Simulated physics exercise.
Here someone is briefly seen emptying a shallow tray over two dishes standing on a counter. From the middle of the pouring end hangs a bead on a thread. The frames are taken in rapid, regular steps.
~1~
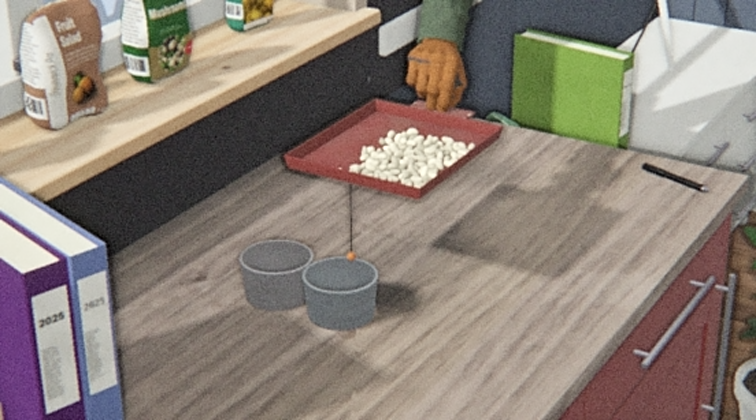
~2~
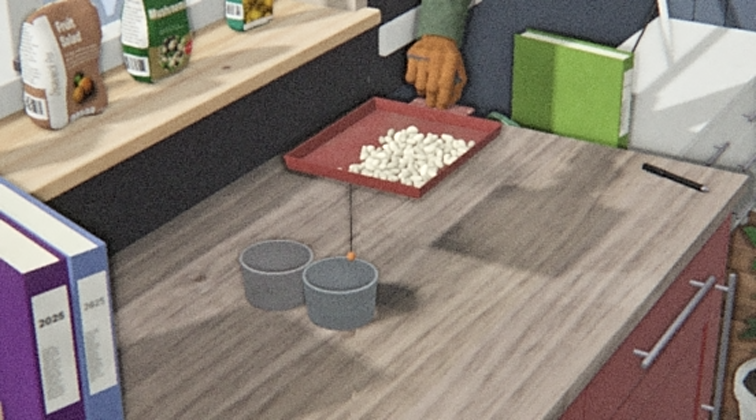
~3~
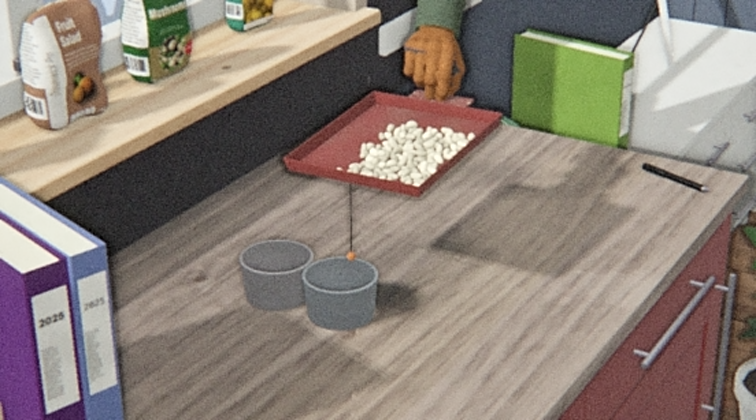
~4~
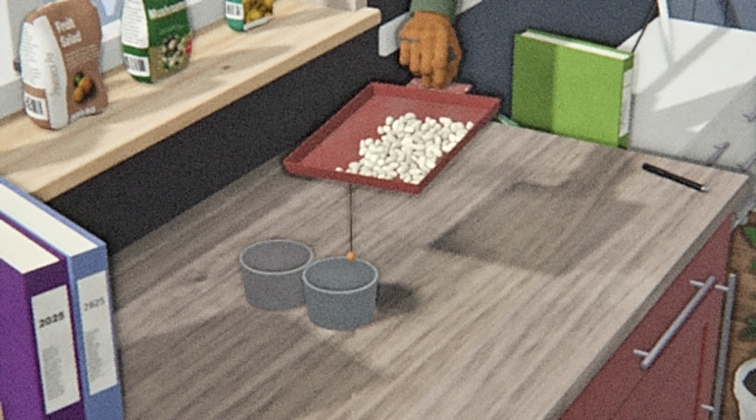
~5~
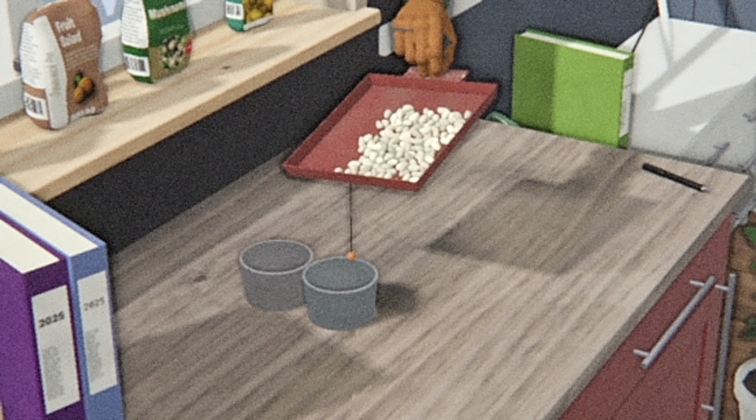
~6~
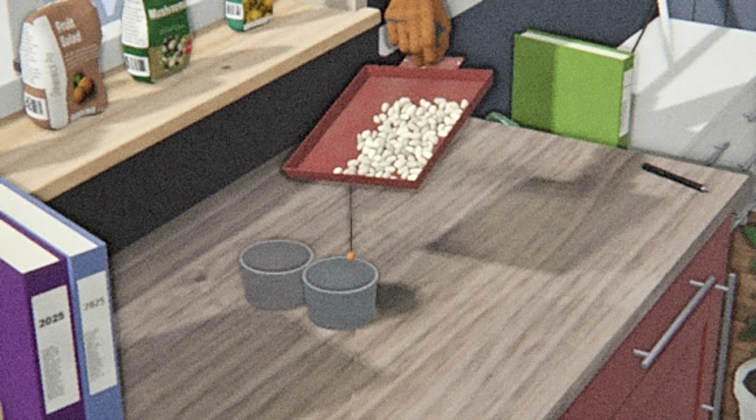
A gloved hand raised the far side of a shallow red tray of white beans above two grey dishes on a wooden counter, gradually tilting it toward its near left corner while the dishes stayed still.
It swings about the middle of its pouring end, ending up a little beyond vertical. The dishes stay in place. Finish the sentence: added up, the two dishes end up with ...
... over half of it.
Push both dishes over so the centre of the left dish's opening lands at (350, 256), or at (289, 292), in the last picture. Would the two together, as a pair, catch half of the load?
Shy of half, then shy of half.
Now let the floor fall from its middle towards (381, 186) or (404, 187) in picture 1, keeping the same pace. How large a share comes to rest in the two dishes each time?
20 % then 0 %, roughly.
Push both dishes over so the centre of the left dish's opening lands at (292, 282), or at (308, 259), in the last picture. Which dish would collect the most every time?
The first try: The left-side dish. The second: The left-side dish.
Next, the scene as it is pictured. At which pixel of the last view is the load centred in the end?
Near pixel (290, 296).
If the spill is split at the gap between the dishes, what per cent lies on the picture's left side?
Estimate: About 60 per cent.
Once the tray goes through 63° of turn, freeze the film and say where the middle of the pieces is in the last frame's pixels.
Close to (343, 153).
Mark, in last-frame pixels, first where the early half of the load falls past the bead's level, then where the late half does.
Points: About (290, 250), then about (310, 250).
Shortly afterwards, tray tipped steeply; all but a few on the tray; only a few in the air.
Next, tray tipped right over; the bulk on the tray; only a few in the right dish; a little in the left dish; only a few outside both; a little in the air.
Some moments later, tray tipped past a quarter turn; near a quarter in the right dish; near half in the left dish; near a quarter outside both.
In the end, tray tipped past a quarter turn; near a quarter in the right dish; near half in the left dish; near a quarter outside both.
